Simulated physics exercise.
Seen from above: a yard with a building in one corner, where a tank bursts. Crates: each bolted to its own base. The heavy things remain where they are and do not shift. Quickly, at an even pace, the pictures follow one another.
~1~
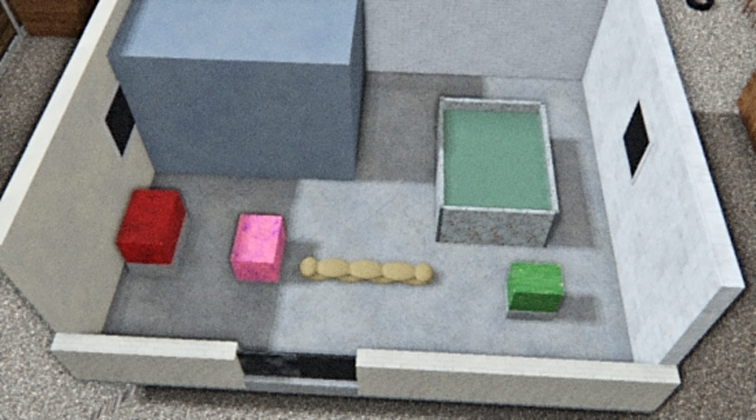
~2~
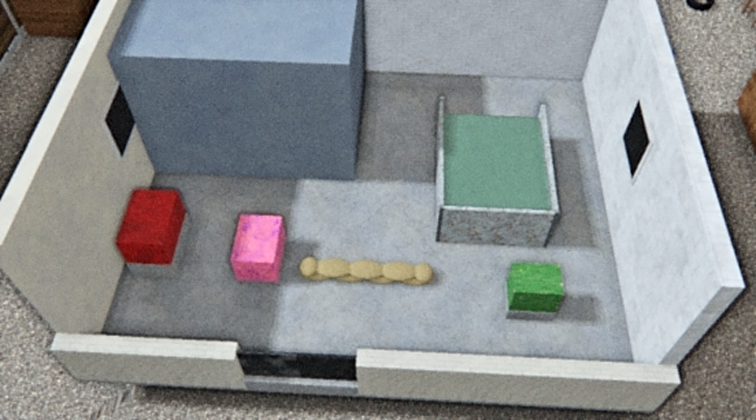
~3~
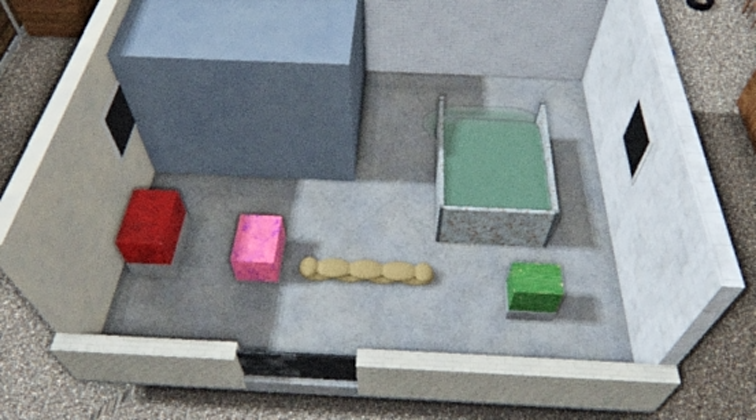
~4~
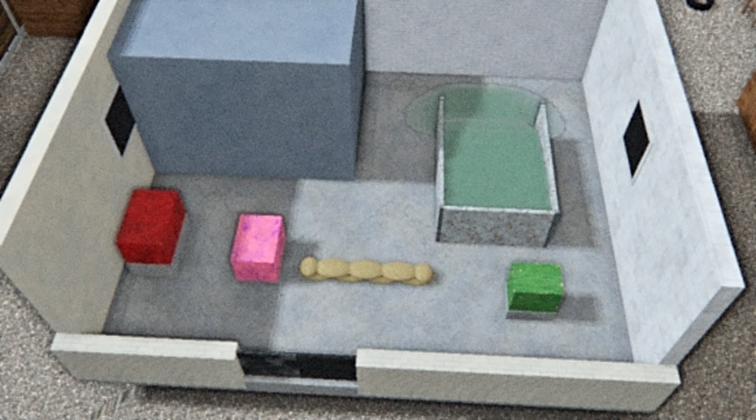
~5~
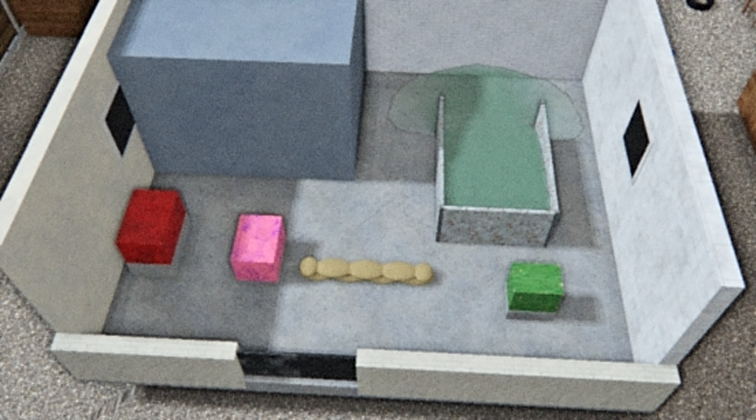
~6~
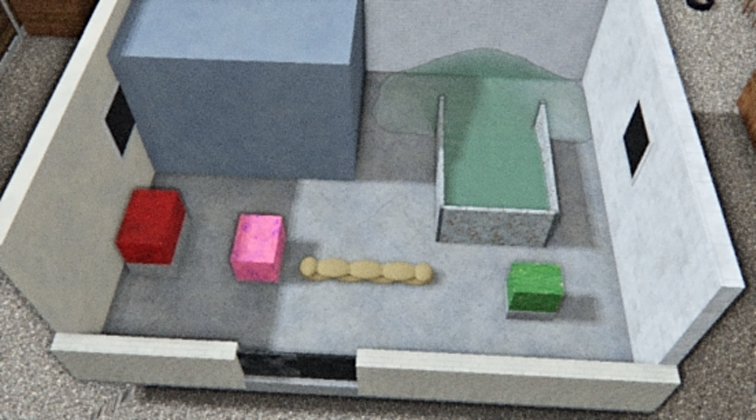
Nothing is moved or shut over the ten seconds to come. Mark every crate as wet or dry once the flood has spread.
Red crate: Dry, pink crate: Wet, green crate: Dry.
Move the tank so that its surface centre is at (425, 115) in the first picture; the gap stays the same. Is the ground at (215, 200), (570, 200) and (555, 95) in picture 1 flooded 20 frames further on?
First unwetted; next drenched; last drenched.
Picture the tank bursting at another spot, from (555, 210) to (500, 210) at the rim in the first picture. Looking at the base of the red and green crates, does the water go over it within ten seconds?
Then: Red is spared; green takes water.
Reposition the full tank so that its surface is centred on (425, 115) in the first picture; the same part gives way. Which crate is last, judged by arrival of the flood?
Last of all, it's the red-painted one.
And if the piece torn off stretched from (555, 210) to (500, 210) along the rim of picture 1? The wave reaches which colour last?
Answer: The red one.
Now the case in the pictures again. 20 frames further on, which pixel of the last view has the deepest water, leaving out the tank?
Roughly (630, 386).
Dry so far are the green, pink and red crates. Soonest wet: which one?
I say the green one.
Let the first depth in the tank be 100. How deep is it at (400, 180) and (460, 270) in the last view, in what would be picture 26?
About 8 per cent at the first place and 6 per cent at the second.
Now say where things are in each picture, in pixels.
The first picture shows the tank at (495, 155) is whole and still.
In the second picture, water pours out on the tank's far side and has run to (434, 134).
In the third picture, water pours out on the tank's far side and has run to (427, 122).
In the fourth picture, the front is at (552, 109), out from the gap on the tank's far side.
In the fifth picture, the front is at (425, 75), out from the gap on the tank's far side.
In the sixth picture, water pours out on the tank's far side and has run to (570, 81).
A moment on, water covers 15 % of the floor; the red crate not reached, the pink crate not reached, the green crate not reached.
Next, water covers 30 % of the floor; the red crate not reached, the pink crate not reached, the green crate not reached.
Then, water covers 55 % of the floor; the red crate not reached, the pink crate water round its plinth, the green crate water round its plinth.
Later, water covers 80 % of the floor; the red crate not reached, the pink crate water round its plinth, the green crate water round its plinth.
In the end, water covers 100 % of the floor; the red crate stayed above the water, the pink crate was topped, the green crate stayed above the water.
